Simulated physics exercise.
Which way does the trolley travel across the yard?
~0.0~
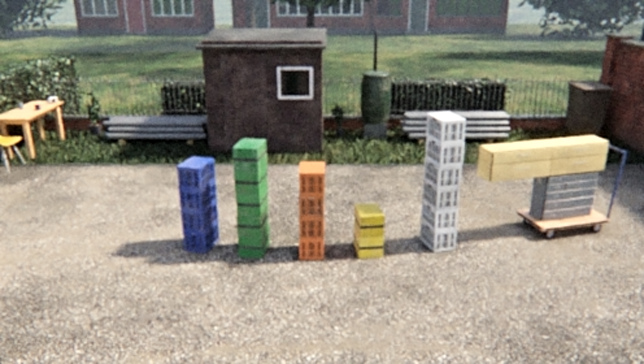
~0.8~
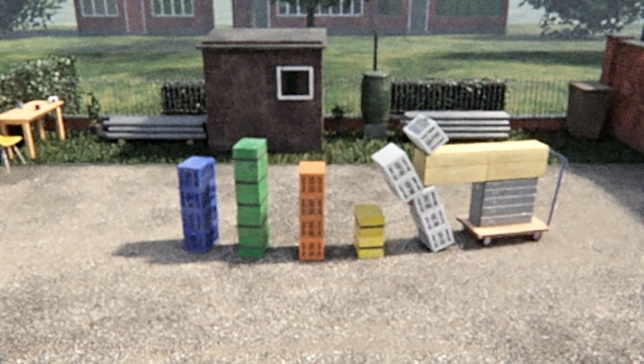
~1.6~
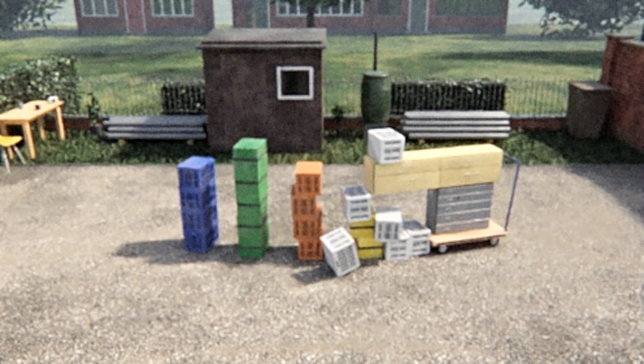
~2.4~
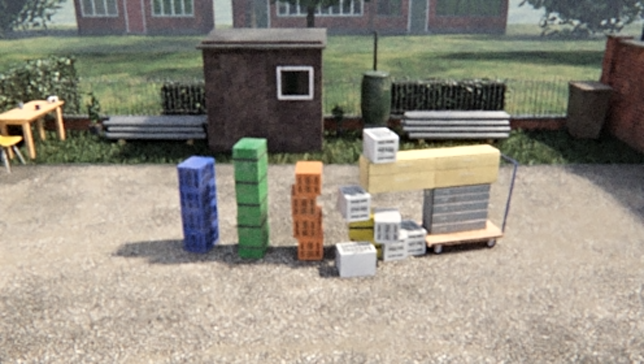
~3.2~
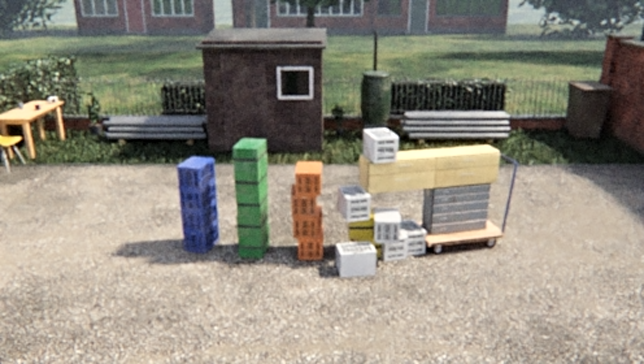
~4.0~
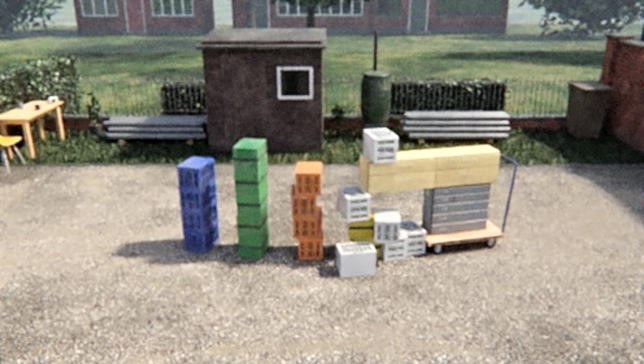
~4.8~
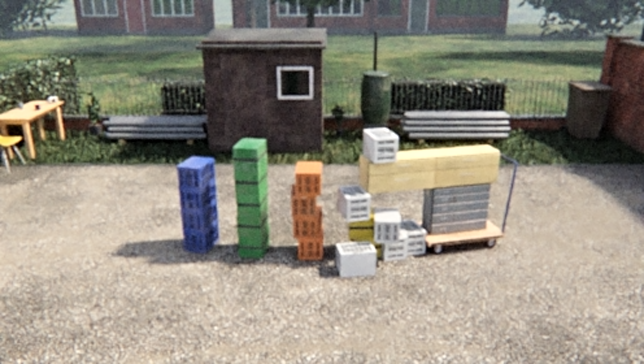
The trolley travels to the left, toward the stack of white crates.
